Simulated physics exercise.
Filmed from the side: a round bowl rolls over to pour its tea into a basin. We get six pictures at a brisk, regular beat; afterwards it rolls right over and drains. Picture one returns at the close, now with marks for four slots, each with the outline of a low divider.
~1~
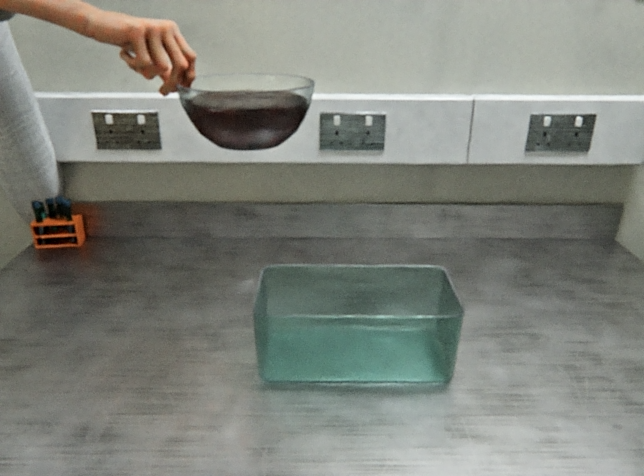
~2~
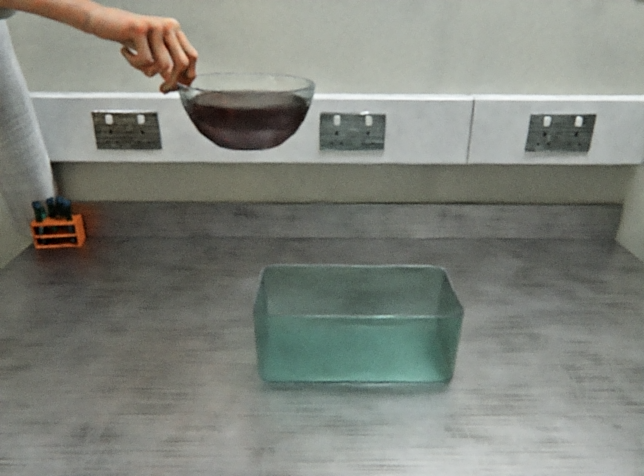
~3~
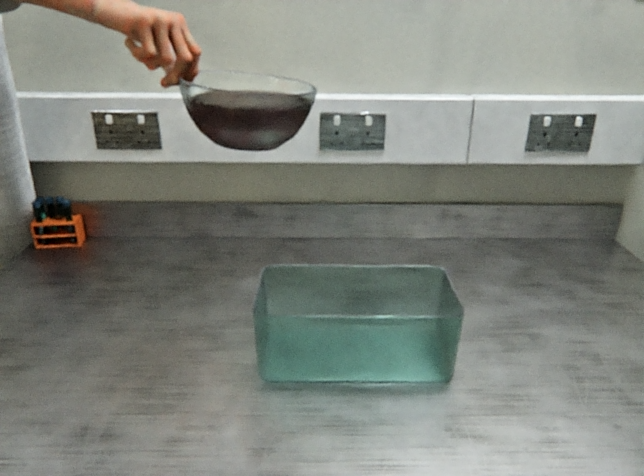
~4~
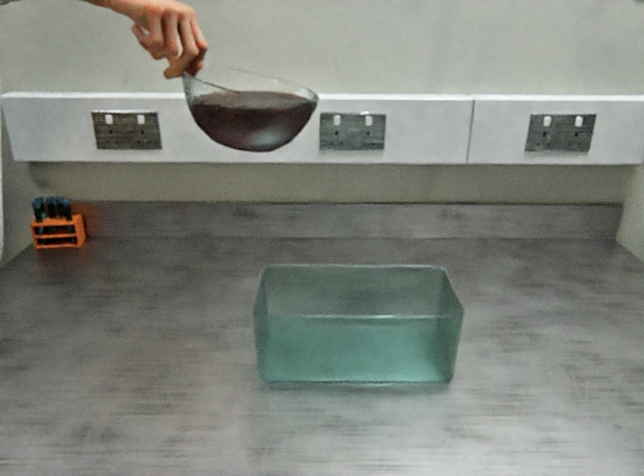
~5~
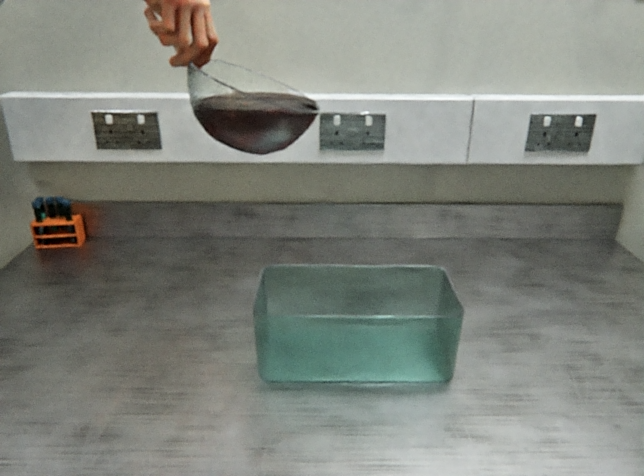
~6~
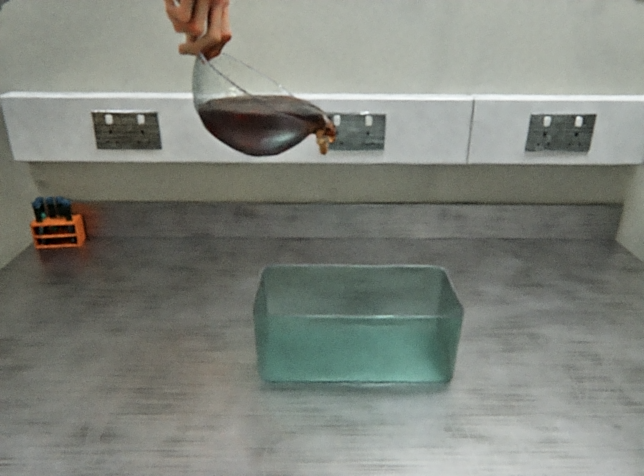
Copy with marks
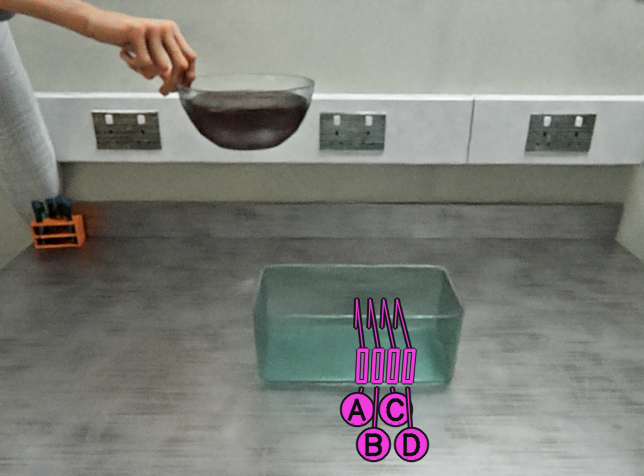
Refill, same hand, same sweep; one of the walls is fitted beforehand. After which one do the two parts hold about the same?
Take B.
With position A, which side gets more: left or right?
The right side.
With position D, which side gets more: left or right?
The left one.
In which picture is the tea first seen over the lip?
Picture 5.
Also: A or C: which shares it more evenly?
A.
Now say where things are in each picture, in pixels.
Upright, lip at (312, 82); basin from (259, 378) to (453, 379); nothing has left yet, in the first picture.
Upright, lip at (313, 83); nothing has left yet, in the second picture.
Tipped about 6°, lip at (315, 88); nothing has left yet, in the third picture.
Tipped about 12°, lip at (317, 97); nothing has left yet, in the fourth picture.
Tipped about 21°, lip at (319, 108); tea is over the lip, down to (319, 108), in the fifth picture.
Tipped about 32°, lip at (318, 121); tea is over the lip, down to (323, 149), in the sixth picture.
On the marked copy, A at (361, 387); B at (376, 387); C at (392, 387); D at (407, 388).
With A, about 30 % ends left of the wall and 68 % right of it.
With B, about 51 % ends left of the wall and 46 % right of it.
With C, about 81 % ends left of the wall and 16 % right of it; 3 % is lost outside.
With D, about 94 % ends left of the wall and 3 % right of it; 3 % is lost outside.
